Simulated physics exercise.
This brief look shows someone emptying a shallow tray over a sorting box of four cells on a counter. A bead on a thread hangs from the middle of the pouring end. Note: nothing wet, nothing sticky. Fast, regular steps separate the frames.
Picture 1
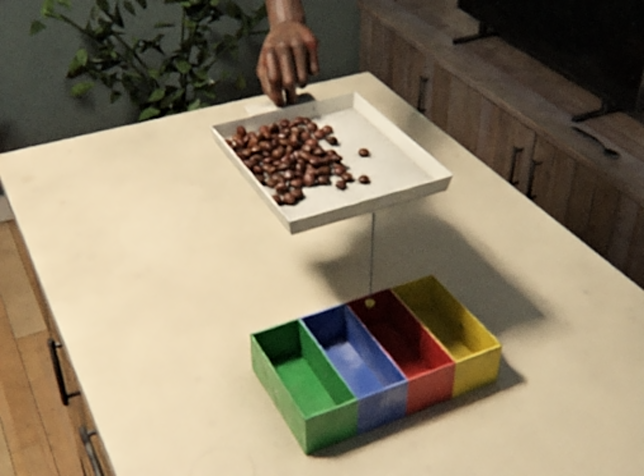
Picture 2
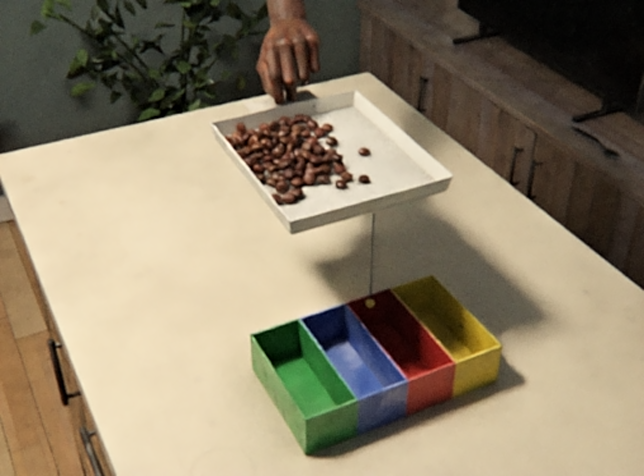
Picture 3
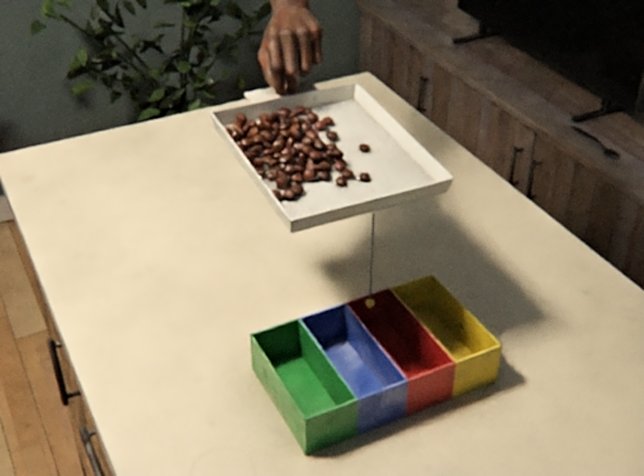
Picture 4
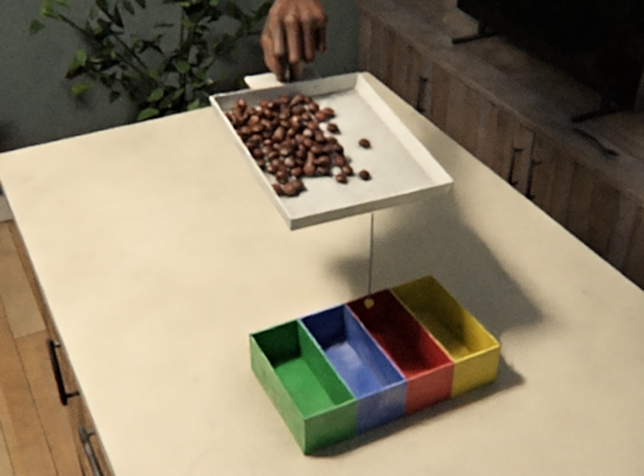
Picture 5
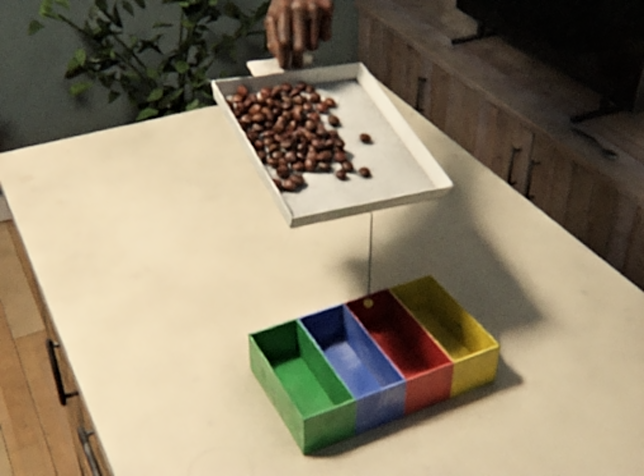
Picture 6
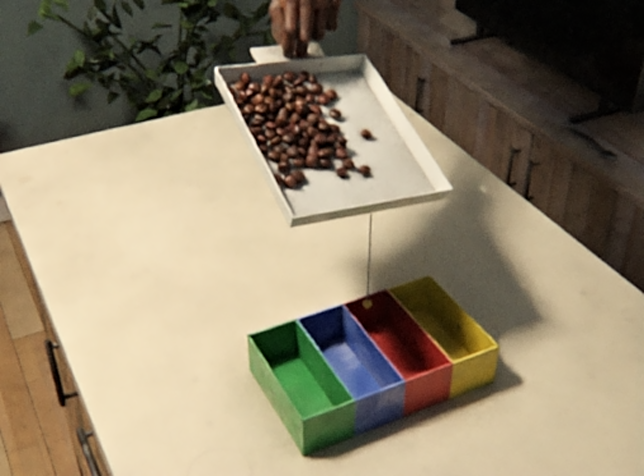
The video shows a hand behind a shallow white tray of small brown pieces, raising its far end so the tray gradually tilts forward above an open box with green, blue, red and yellow cells on a counter.
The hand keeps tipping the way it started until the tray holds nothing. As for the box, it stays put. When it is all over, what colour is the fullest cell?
It is the yellow one.
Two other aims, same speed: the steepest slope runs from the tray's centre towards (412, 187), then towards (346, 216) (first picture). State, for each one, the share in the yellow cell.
In turn, 60 percent and then 0 percent.
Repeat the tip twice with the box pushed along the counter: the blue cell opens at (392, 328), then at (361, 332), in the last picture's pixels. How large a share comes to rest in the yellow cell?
First try: Roughly 10 per cent; second try: Roughly 50 per cent.
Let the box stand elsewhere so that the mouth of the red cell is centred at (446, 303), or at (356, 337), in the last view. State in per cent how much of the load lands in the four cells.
Close to 100 %, followed by close to 40 %.
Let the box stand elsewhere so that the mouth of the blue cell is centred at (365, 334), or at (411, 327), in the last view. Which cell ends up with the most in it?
Try 1 - the cell in yellow; try 2 - that red cell.
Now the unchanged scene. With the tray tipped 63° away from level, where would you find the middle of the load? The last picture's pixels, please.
(399, 186).
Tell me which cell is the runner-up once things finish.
Second: That red cell.
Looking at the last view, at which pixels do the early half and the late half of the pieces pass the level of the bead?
First near (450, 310), later near (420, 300).
Shortly afterwards, tray tipped steeply; all but a few on the tray; a little falling or outside the box.
Next, tray tipped past a quarter turn; near a third on the tray; near a third in the yellow cell; a little in the red cell; near a quarter falling or outside the box.
Some moments later, tray tipped past a quarter turn; near two thirds in the yellow cell; near a quarter in the red cell; only a few in the blue cell; a little falling or outside the box.
In the end, tray tipped past a quarter turn; near two thirds in the yellow cell; near a quarter in the red cell; only a few in the blue cell; none at all in the green cell; a little outside the box.
